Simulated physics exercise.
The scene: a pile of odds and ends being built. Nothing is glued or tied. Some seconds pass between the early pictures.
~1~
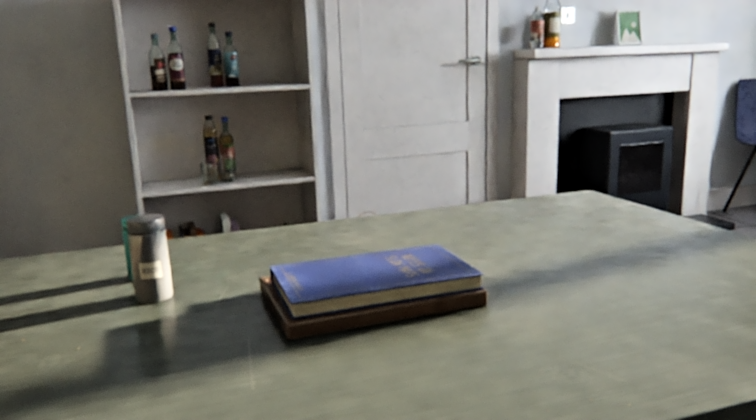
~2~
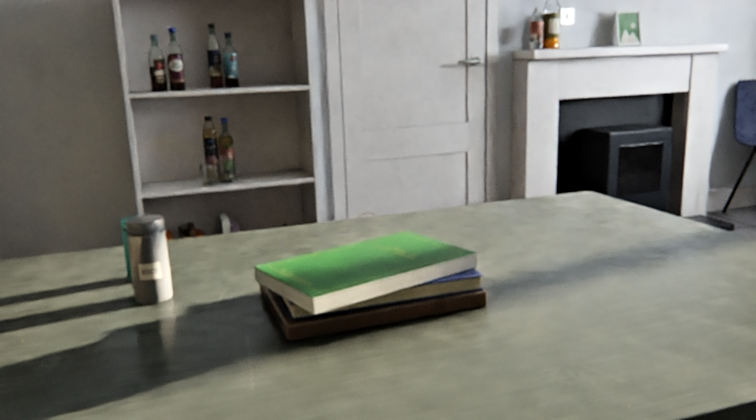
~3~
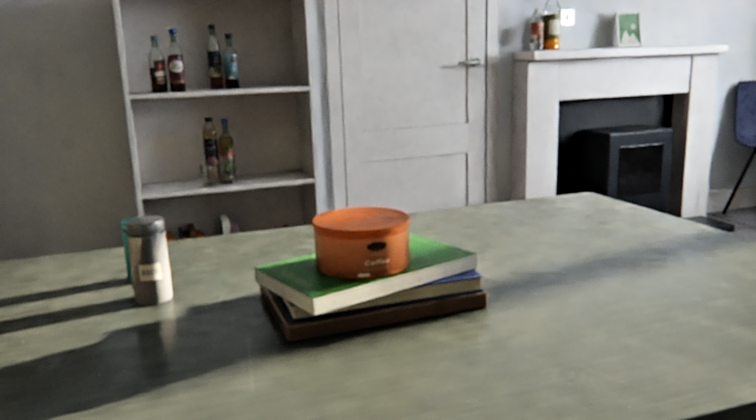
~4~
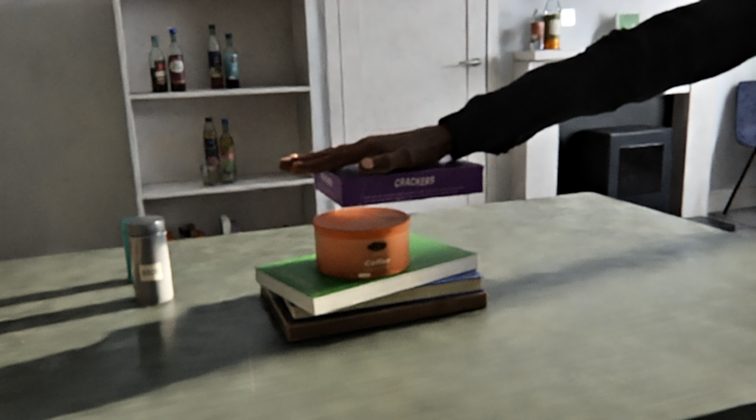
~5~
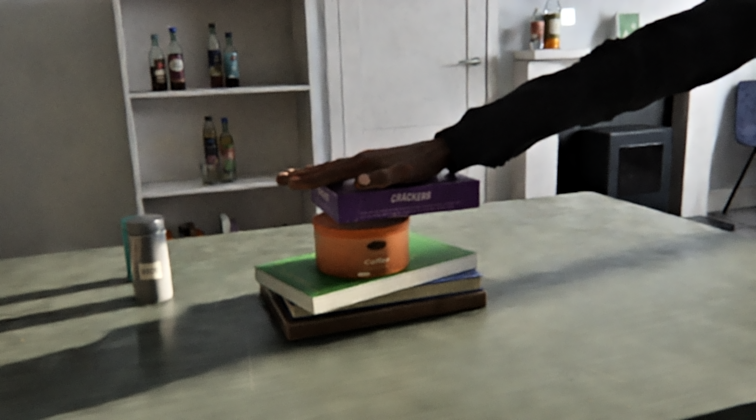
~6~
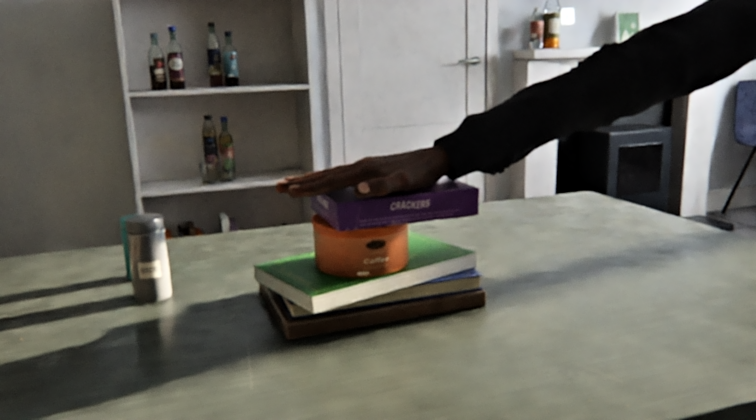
The clip opens on a blue book lying on a dark brown base on a green table, with a grey shaker to the left. A green book and then an orange tub appear on the pile. A dark-sleeved arm reaches in from the right and lowers a purple crackers packet onto the tub, keeping its hand on top.
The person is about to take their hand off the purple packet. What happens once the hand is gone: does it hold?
As it turns out, it holds.
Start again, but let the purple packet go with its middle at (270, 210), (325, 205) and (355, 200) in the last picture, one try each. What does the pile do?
First try: It loses its balance; second try: It keeps its balance; third try: It keeps its balance.
Then, 0.40 s later than the last frame, all is still.
Then, 0.90 s later than the last frame, purple packet resting near (392, 199).
When it is over, all 7 as before. End places, in pixels of the last picture, purple packet near (392, 200). The pile keeps its balance.
